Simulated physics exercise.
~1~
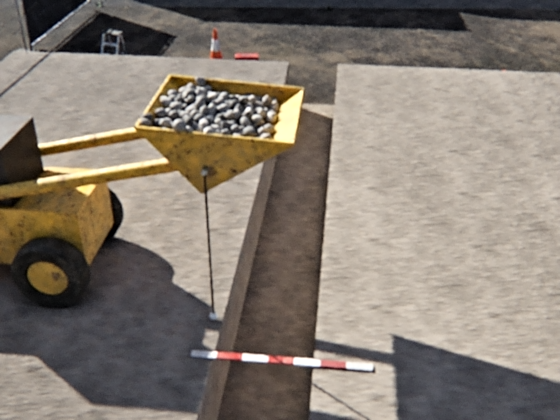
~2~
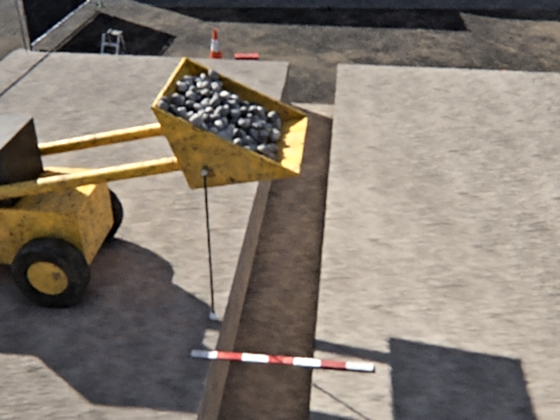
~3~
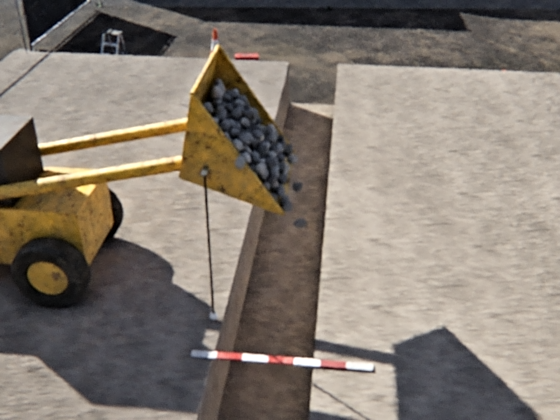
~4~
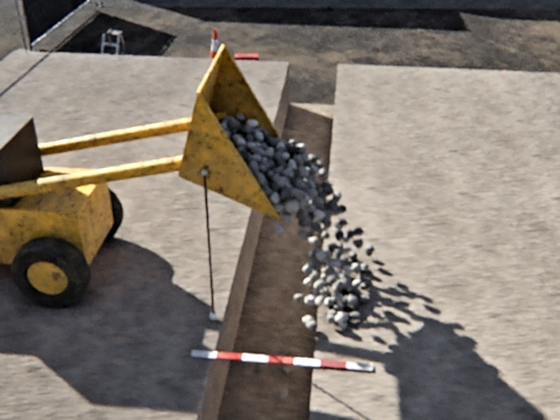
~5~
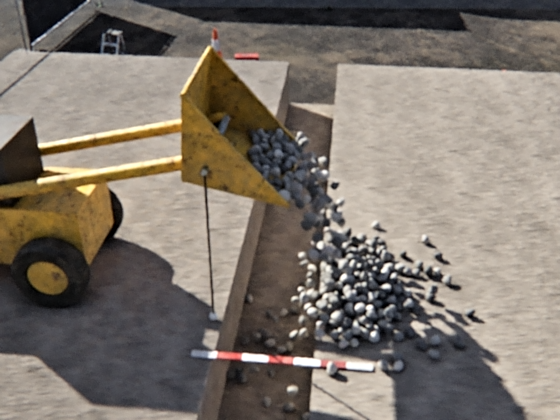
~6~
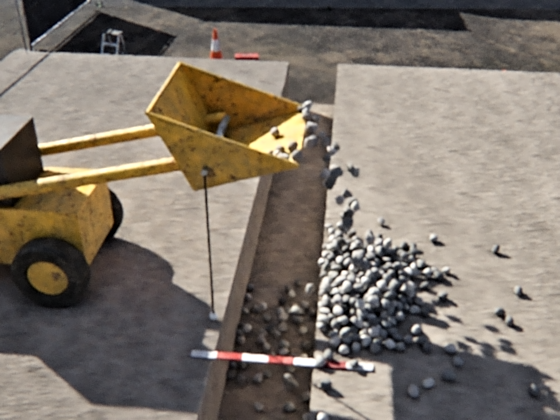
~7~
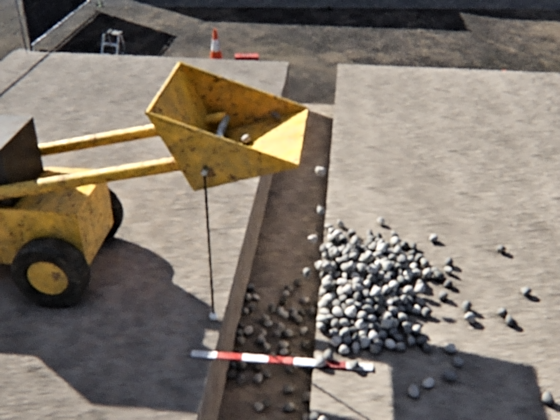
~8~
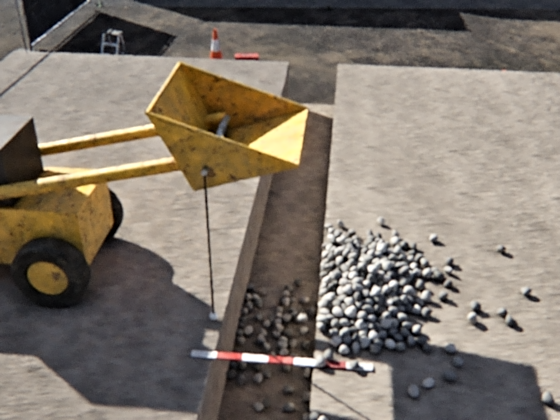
Yellow loader tipping its bucket and spilling grey cobbles across a trench, most piling on the far side, some inside it.
